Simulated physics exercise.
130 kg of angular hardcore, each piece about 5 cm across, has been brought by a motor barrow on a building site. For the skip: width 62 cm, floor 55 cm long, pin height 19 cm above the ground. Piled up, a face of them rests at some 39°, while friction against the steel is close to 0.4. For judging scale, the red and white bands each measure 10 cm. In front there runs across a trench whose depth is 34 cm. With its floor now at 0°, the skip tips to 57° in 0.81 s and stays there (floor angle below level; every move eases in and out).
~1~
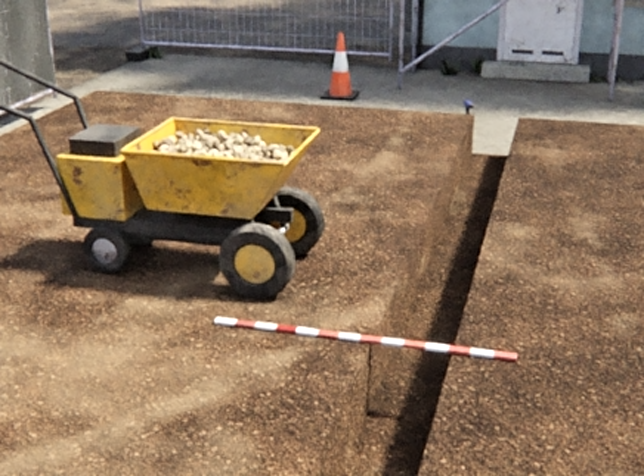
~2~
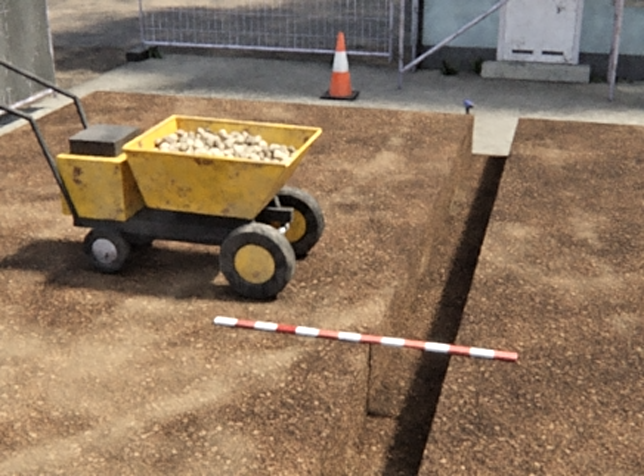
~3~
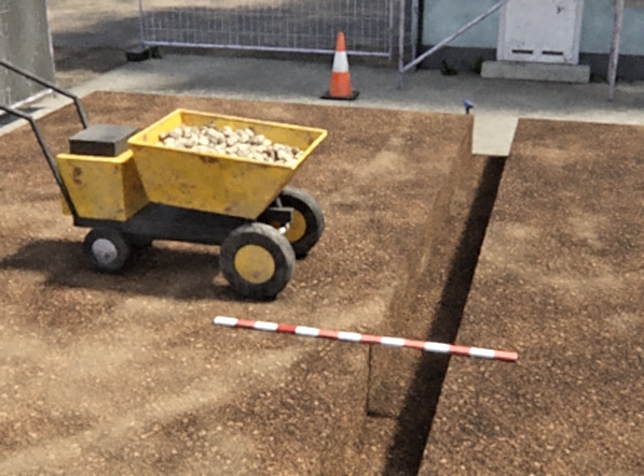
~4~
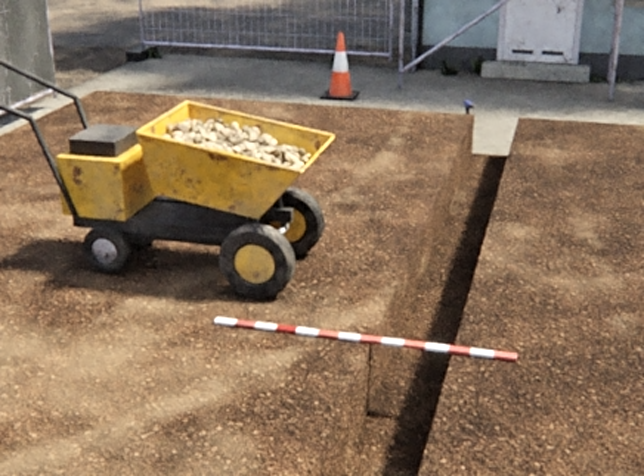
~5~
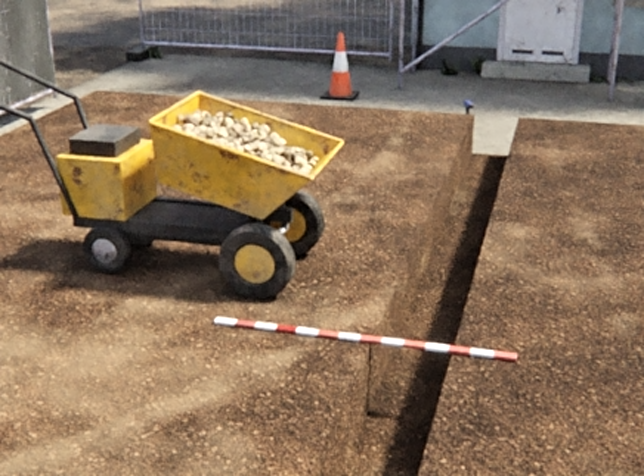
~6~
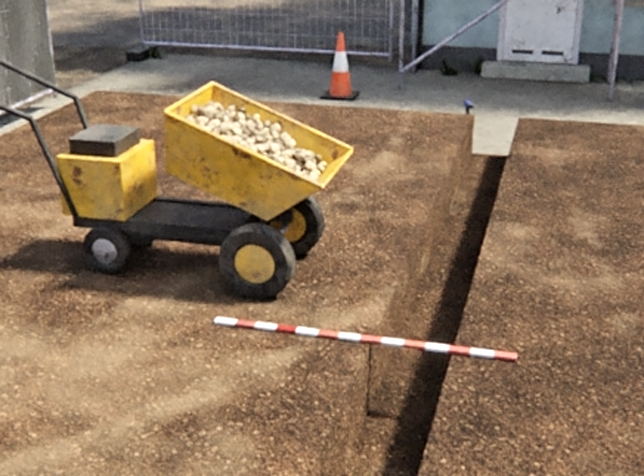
Yellow skip of a motor barrow, loaded with pale stones, tilting steadily forward to the right while its wheels stay still.
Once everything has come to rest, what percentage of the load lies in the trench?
26 %.
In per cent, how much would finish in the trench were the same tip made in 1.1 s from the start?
About 15%.
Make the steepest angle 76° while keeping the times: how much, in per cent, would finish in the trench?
Some 85% would finish there.
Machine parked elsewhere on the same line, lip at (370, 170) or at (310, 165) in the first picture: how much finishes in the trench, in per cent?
First some 5, then 25 per cent.
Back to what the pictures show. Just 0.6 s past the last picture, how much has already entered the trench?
About 0%.
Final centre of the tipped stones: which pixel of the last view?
Near (437, 343).
Then, 0.3 s after the last picture the floor is at 48°, 100 % in the skip; the foremost stones are at (343, 207).
Then, 0.6 s after the last picture the floor is at 57°, 96 % in the skip, 3 % short of the trench, 2 % in the trench; the foremost stones are at (405, 266).
Then, 0.9 s after the last picture the floor is at 57°, 79 % in the skip, 4 % short of the trench, 17 % in the trench; the foremost stones are at (460, 347).
Then, 2.9 s after the last picture the floor is at 57°, 71 % in the skip, 3 % short of the trench, 26 % in the trench; the foremost stones are at (458, 355).
